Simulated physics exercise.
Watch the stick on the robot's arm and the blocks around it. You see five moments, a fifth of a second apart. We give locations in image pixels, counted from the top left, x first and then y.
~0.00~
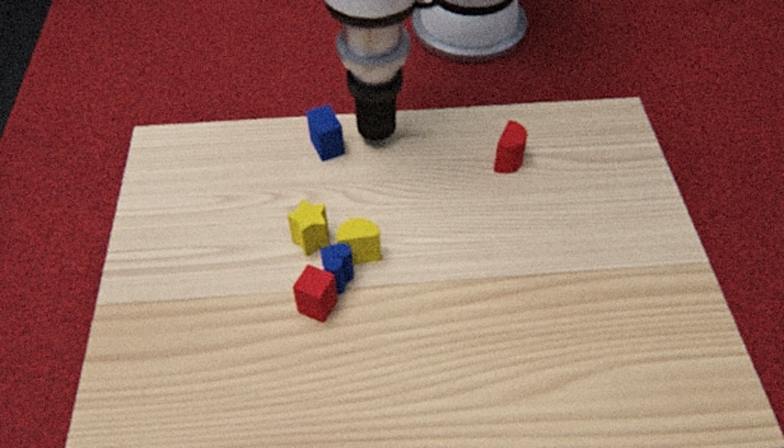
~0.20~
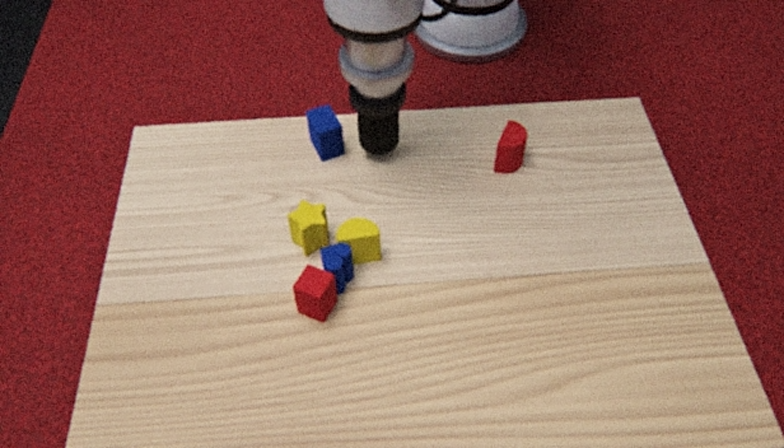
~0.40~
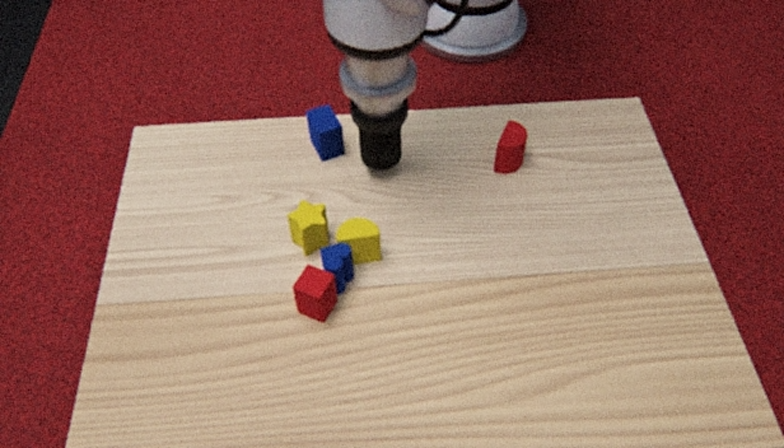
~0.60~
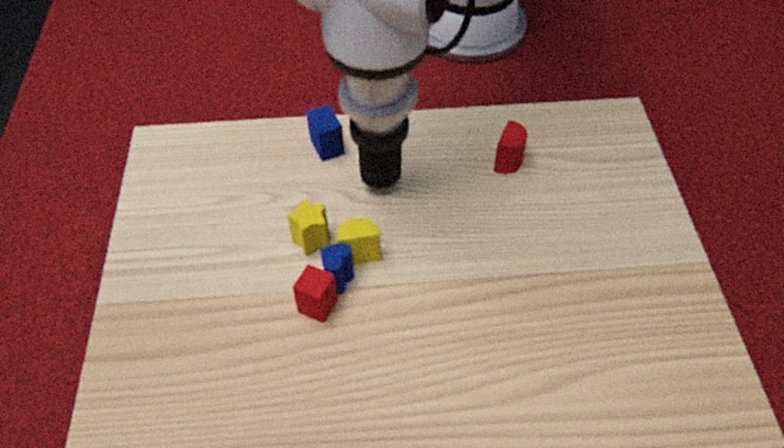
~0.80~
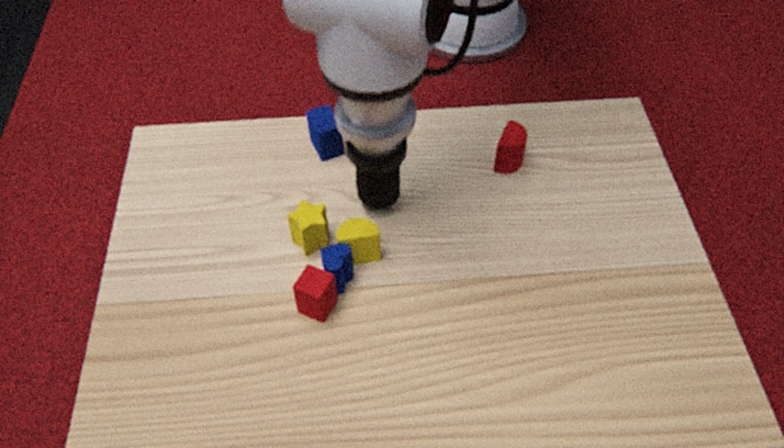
On a wooden board, a robot arm moves its black-tipped stick toward some still, colored blocks.
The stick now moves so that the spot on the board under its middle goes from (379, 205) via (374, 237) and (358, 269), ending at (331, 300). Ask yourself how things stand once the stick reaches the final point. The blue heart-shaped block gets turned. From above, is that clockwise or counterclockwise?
From overhead, anticlockwise.
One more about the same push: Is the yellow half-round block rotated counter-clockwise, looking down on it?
No, that is not how it ends up.
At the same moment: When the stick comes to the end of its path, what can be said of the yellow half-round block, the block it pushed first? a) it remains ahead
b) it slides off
a (it remains ahead)
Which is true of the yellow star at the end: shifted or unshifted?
Its place stays the same.
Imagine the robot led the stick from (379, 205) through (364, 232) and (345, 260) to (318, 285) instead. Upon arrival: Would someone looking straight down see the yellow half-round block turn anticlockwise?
Short answer: No.
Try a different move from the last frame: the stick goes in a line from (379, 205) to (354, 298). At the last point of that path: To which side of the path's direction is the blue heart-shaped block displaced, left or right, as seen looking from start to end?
Side: Right.
The first path, step by step. One third of the way, stick (373, 227); yellow half-round block (351, 236), turned 15° clockwise.
Two thirds of the way, stick (357, 260); red square block (295, 307); blue heart-shaped block (302, 281), turned 50° anticlockwise; yellow half-round block (321, 261), turned 85° clockwise.
At the end, stick (330, 290); yellow star not moved; red square block (279, 324), turned 40° anticlockwise; blue heart-shaped block (262, 297), turned 25° anticlockwise; yellow half-round block (288, 289), turned 105° clockwise.
